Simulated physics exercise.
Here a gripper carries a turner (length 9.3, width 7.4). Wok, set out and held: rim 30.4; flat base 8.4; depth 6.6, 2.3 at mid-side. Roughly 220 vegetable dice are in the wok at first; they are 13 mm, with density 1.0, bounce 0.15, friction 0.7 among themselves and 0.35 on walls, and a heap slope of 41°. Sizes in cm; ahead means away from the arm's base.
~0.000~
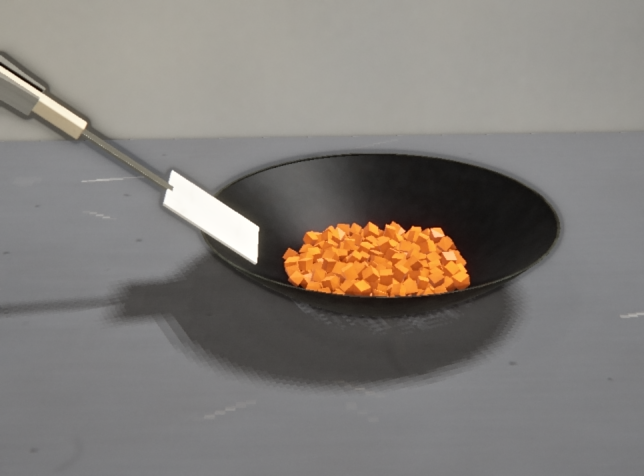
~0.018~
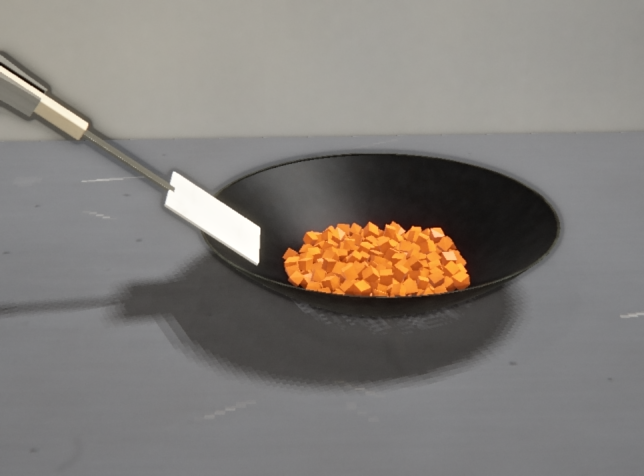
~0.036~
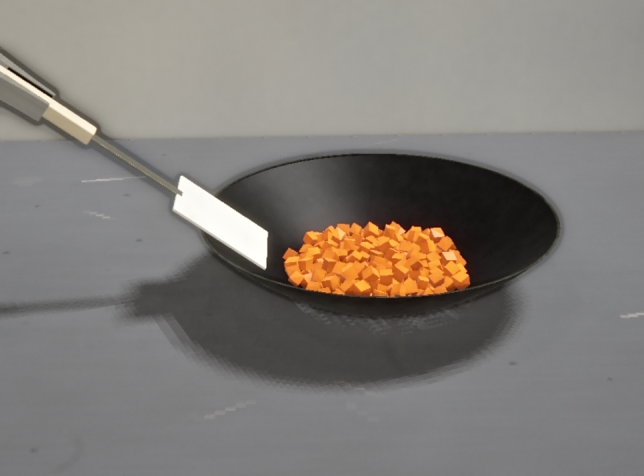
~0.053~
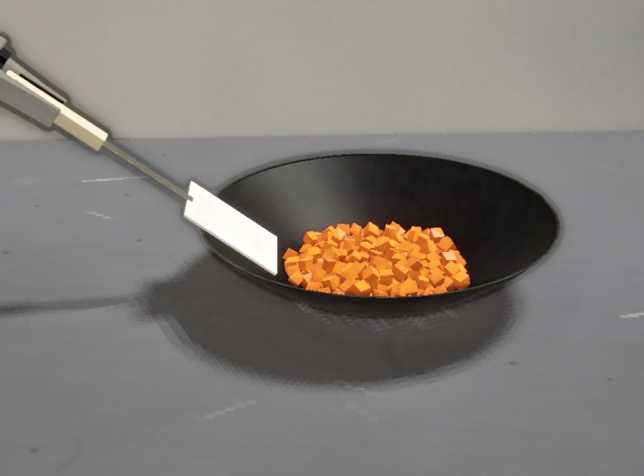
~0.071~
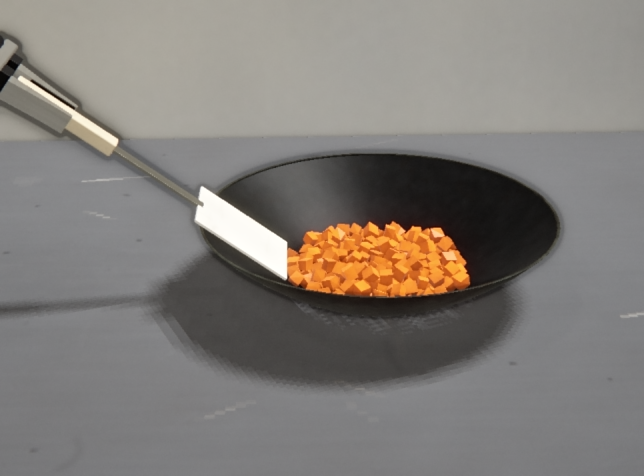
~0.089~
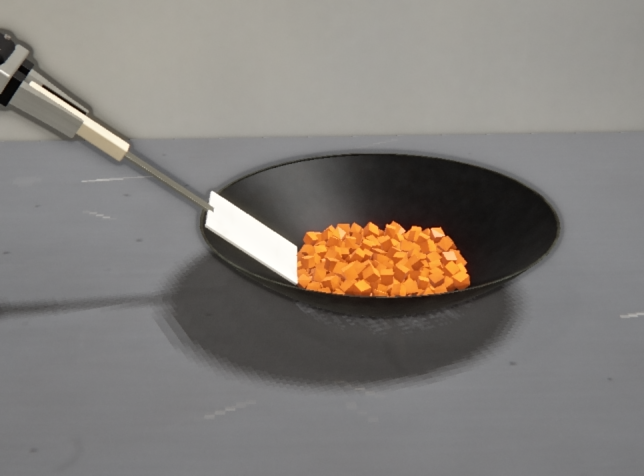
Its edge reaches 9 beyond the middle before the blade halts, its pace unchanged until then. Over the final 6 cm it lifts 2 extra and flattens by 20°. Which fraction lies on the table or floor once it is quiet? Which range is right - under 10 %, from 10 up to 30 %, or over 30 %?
Right range: From 10 up to 30 %.
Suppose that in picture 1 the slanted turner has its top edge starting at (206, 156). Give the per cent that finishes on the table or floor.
About 25%.
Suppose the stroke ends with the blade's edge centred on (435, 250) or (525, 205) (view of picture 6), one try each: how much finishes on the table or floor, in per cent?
5 % and 45 %.
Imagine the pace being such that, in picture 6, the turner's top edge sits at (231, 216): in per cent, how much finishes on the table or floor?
That share would be some 30 percent.
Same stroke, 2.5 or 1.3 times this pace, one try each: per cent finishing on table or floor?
Some 40 and 25 per cent.
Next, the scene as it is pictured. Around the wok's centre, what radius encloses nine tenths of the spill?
I reckon it's some 25 centimetres.
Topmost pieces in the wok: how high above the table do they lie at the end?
Height at rest: Roughly 8.0 cm.
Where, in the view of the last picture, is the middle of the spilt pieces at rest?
About (621, 274).
By 0.21 s, sloping 37°, highest piece 5 above the table; 218 in the wok.
By 0.34 s, sloping 30°, highest piece 8 above the table; 215 in the wok, 3 on the blade or in flight.
By 0.60 s, sloping 17°, highest piece 8 above the table; 169 in the wok, 47 on the table or floor, 2 on the blade or in flight.
By 1.65 s, sloping 17°, highest piece 8 above the table; 168 in the wok, 50 on the table or floor.
Final count, 168 in the wok, 50 on the table or floor. That is 23 % on the table or floor.
